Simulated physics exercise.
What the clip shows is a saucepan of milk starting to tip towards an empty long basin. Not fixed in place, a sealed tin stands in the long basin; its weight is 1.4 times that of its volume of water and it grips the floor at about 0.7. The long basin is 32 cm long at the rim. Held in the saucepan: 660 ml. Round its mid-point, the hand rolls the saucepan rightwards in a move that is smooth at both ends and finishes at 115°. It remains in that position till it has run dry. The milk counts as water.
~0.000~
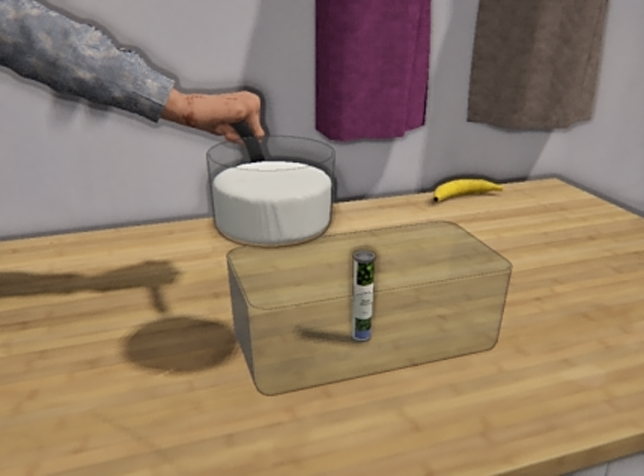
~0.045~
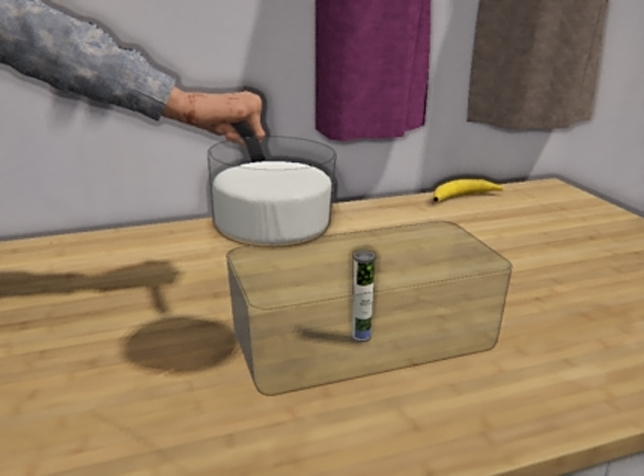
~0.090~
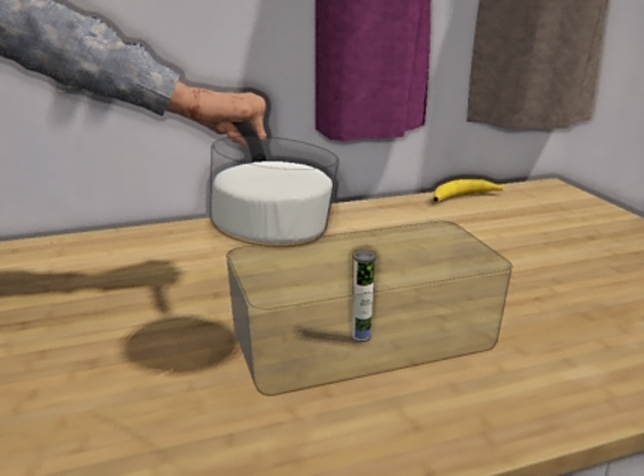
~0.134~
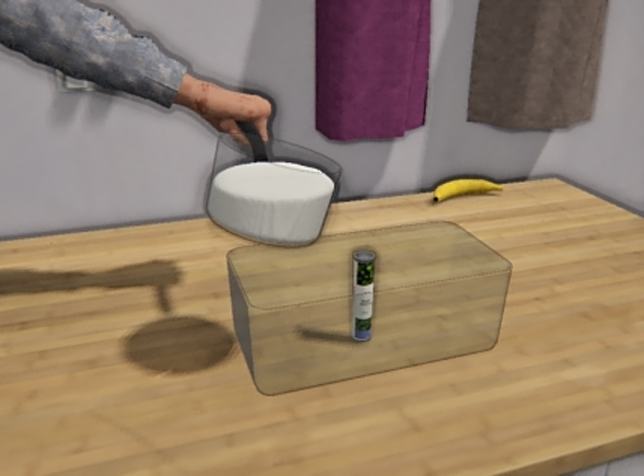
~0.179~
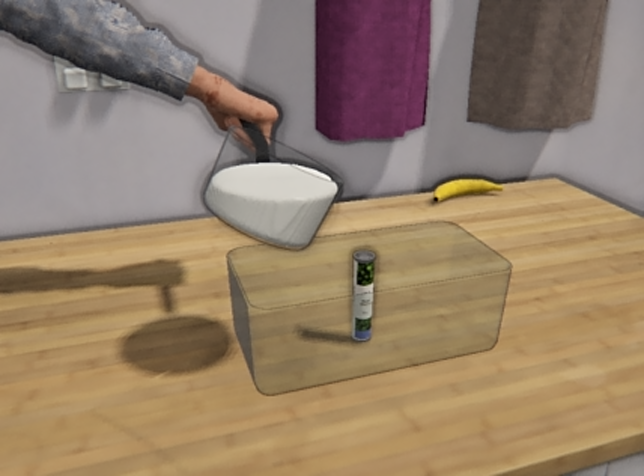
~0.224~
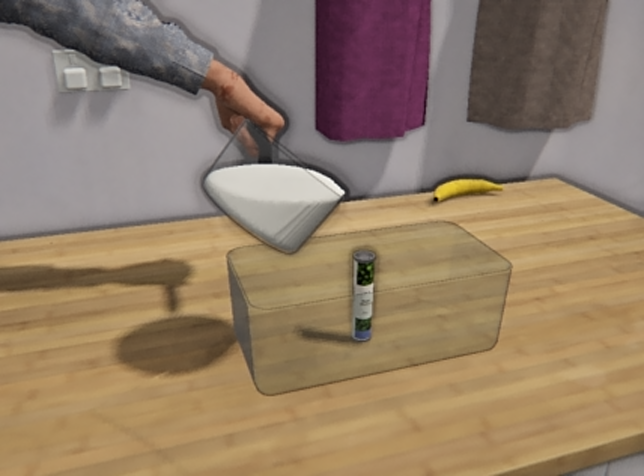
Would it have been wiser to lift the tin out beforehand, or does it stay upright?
It should have come out; it tips over.
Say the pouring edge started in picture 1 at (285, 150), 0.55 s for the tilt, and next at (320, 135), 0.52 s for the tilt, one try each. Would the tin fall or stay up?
Trial 1 - tin stays standing; trial 2 - tin tips.
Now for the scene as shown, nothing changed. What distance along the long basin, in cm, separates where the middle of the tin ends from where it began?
Looks like roughly 8.5 cm in total.
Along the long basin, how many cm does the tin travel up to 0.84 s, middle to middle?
Around 5 centimetres.
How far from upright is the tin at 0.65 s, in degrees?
Measured tilt, approx.: 5 degrees.
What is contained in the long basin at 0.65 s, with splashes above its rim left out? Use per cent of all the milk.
Some 92 per cent.
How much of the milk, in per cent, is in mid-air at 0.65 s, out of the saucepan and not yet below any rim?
Roughly 4 %.
By 0.47 s the tilt is 109° and 26 per cent is still to pour; the tin stands where it began.
By 0.65 s the tilt is 115° and 4 per cent is still to pour; the tin leans 7°.
By 0.84 s the tilt is 115° and 0 per cent is still to pour; the tin leans 40°.
By 1.05 s the tilt is 115° and 0 per cent is still to pour; the tin lies on its side.
At rest the tin lies on its side.
